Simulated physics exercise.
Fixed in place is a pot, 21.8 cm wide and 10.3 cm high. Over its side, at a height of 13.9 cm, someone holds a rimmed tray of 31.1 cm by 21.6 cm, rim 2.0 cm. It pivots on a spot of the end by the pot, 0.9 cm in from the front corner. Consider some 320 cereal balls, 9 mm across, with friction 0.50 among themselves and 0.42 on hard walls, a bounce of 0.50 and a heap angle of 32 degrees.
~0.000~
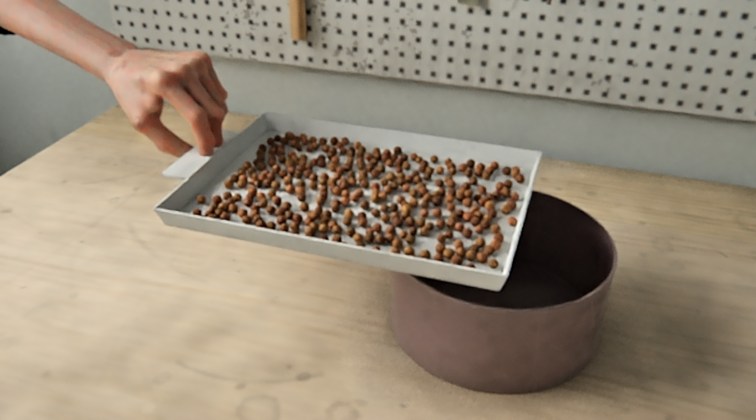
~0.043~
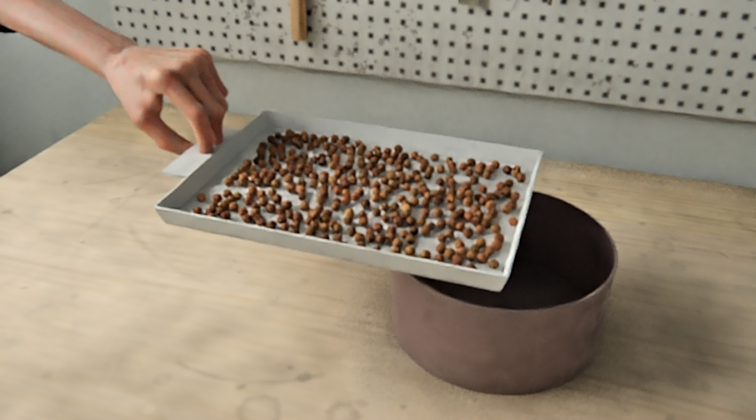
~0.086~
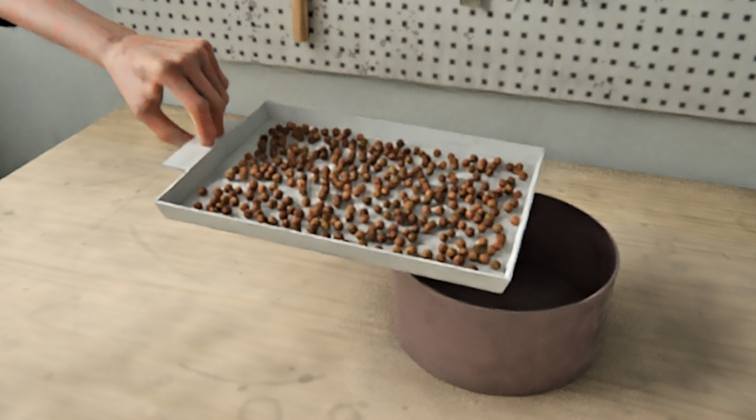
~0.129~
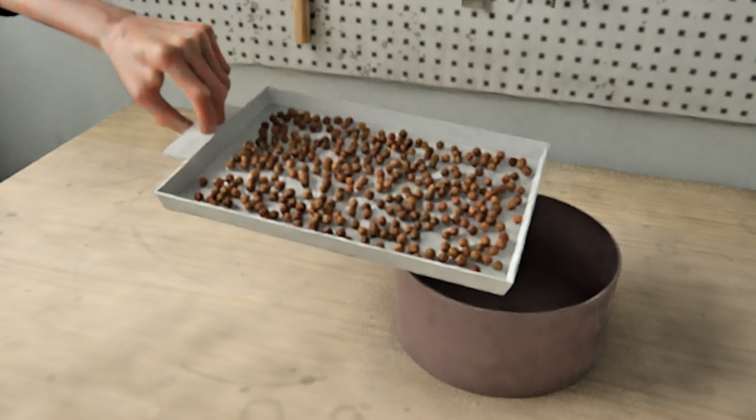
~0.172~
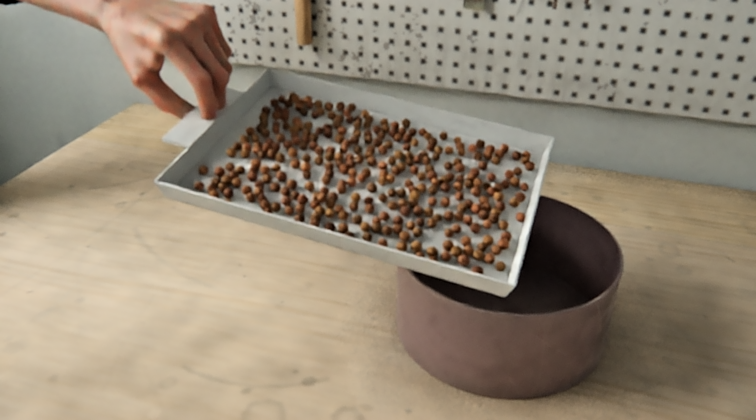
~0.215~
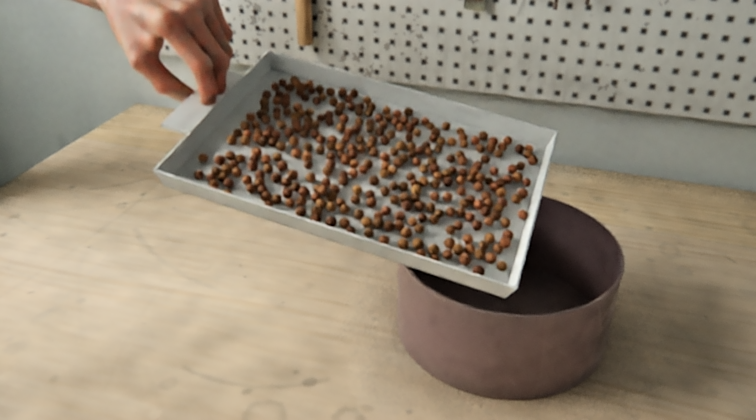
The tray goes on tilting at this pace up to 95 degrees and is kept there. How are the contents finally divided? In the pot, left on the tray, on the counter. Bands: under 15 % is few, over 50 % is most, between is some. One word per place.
Pot: Few, left on the tray: Few, counter: Most.
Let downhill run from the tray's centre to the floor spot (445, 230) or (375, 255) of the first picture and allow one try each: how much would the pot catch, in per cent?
Roughly 5 % for the first direction, roughly 0 % for the second.
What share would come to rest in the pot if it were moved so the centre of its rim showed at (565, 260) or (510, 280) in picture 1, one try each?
5 and 50 %.
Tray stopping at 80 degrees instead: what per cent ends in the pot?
I'd say close to 0 percent.
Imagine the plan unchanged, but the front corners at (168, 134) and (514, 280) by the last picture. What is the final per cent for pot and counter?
Pot 25, counter 75.
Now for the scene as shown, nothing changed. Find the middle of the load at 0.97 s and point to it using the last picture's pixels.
Close to pixel (497, 212).
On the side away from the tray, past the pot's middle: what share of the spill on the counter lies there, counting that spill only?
I'd put it at close to 90 per cent.
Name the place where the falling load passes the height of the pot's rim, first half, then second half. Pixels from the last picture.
Early half: About (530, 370); late half: (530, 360).
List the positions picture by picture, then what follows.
Tray tilt 0 degrees, front corners at (162, 206) and (501, 271); middle of the pieces at (360, 193); pot at (502, 239), in the first picture.
Tray tilt 1 degrees, front corners at (162, 205) and (502, 271); middle of the pieces at (360, 192), in the second picture.
Tray tilt 3 degrees, front corners at (163, 199) and (504, 273); middle of the pieces at (362, 188), in the third picture.
Tray tilt 6 degrees, front corners at (163, 190) and (507, 276), lowest corner right front; middle of the pieces at (364, 181), in the fourth picture.
Tray tilt 10 degrees, front corners at (163, 179) and (509, 279), lowest corner right front; middle of the pieces at (367, 173), in the fifth picture.
Tray tilt 13 degrees, front corners at (163, 168) and (511, 281), lowest corner right front; middle of the pieces at (368, 164); pot at (509, 244). The tray's pace is about 85 degrees a second, in the sixth picture.
After 0.67 s, tilt 53 degrees; the tray holds 100 %, the pot 0 %.
After 0.97 s, tilt 78 degrees; the tray holds 85 %, the pot 0 %.
After 1.37 s, tilt 95 degrees; the tray holds 5 %, the pot 0 %.
At rest (2.2 s), pot 0 %, tray 0 %, counter 100 %.
